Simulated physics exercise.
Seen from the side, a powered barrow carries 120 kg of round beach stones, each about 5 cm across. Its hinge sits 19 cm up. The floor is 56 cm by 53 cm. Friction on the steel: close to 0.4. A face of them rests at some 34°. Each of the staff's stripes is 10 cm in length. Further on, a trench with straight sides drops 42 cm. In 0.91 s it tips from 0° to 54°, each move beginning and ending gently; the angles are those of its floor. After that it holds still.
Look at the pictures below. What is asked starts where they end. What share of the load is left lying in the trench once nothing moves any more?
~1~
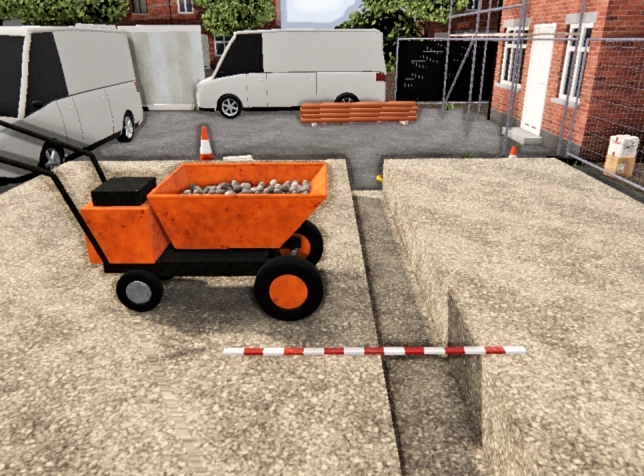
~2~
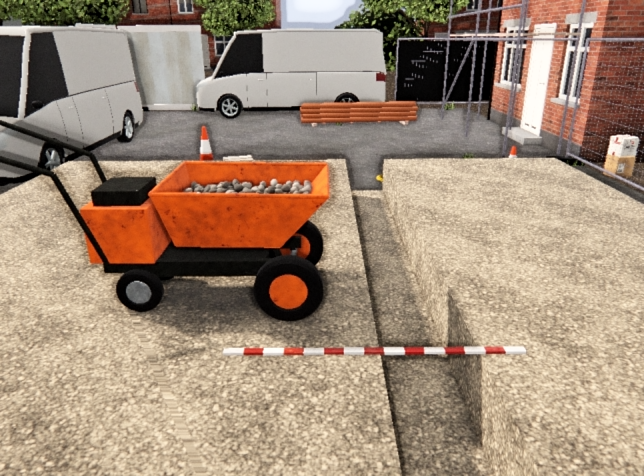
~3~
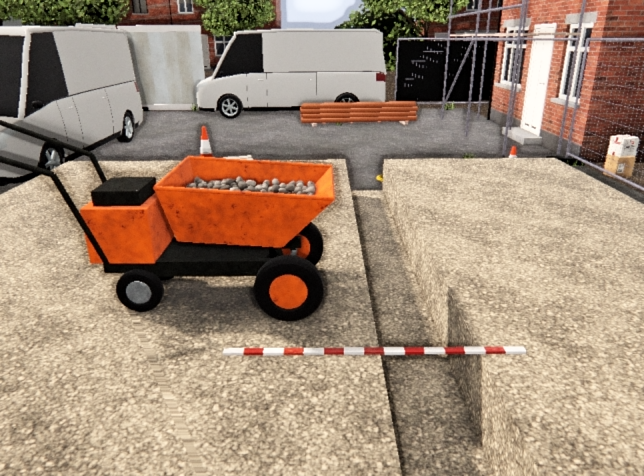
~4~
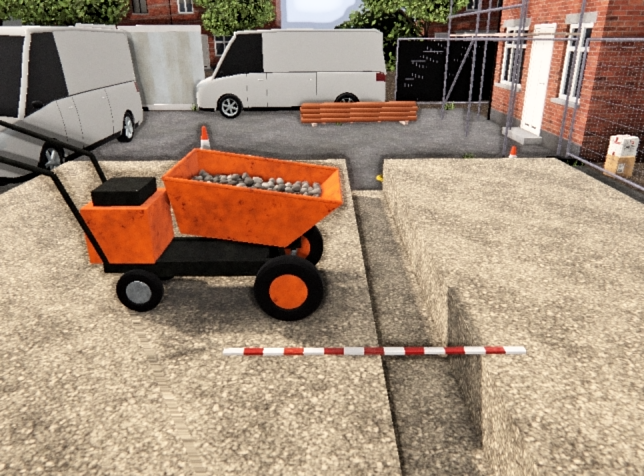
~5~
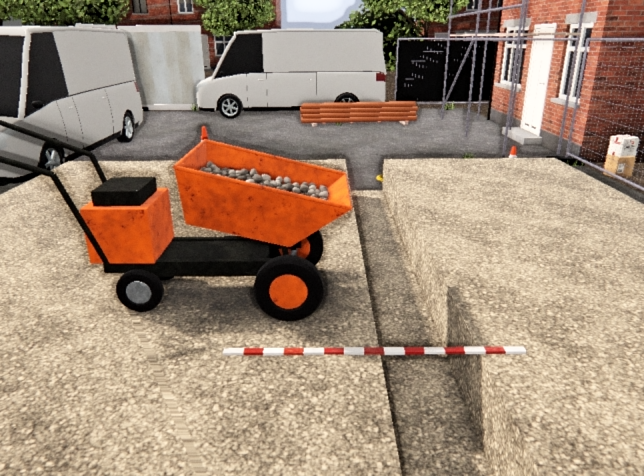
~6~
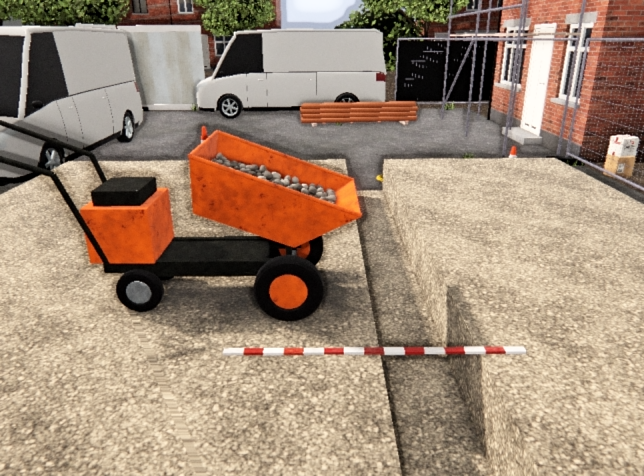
About 64 per cent.
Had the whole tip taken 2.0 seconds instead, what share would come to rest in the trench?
About 65%.
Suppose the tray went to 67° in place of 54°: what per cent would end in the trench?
It would come to about 90 percent.
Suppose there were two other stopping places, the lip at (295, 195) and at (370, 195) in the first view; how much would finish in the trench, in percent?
First place roughly 70%, second roughly 40%.
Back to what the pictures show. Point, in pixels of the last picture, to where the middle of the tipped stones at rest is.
Resting centre: About (415, 344).
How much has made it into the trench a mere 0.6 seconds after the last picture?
Roughly 5 percent of the load.
Then, 0.3 s after the last picture the floor is at 45°, 100 % in the tray; the foremost stones are at (362, 230).
Then, 0.6 s after the last picture the floor is at 54°, 96 % in the tray, 4 % in the trench; the foremost stones are at (412, 251).
Then, 1.0 s after the last picture the floor is at 54°, 64 % in the tray, 35 % in the trench, 2 % past the trench; the foremost stones are at (471, 299).
Then, 2.9 s after the last picture the floor is at 54°, 34 % in the tray, 64 % in the trench, 2 % past the trench; the foremost stones are at (522, 295).
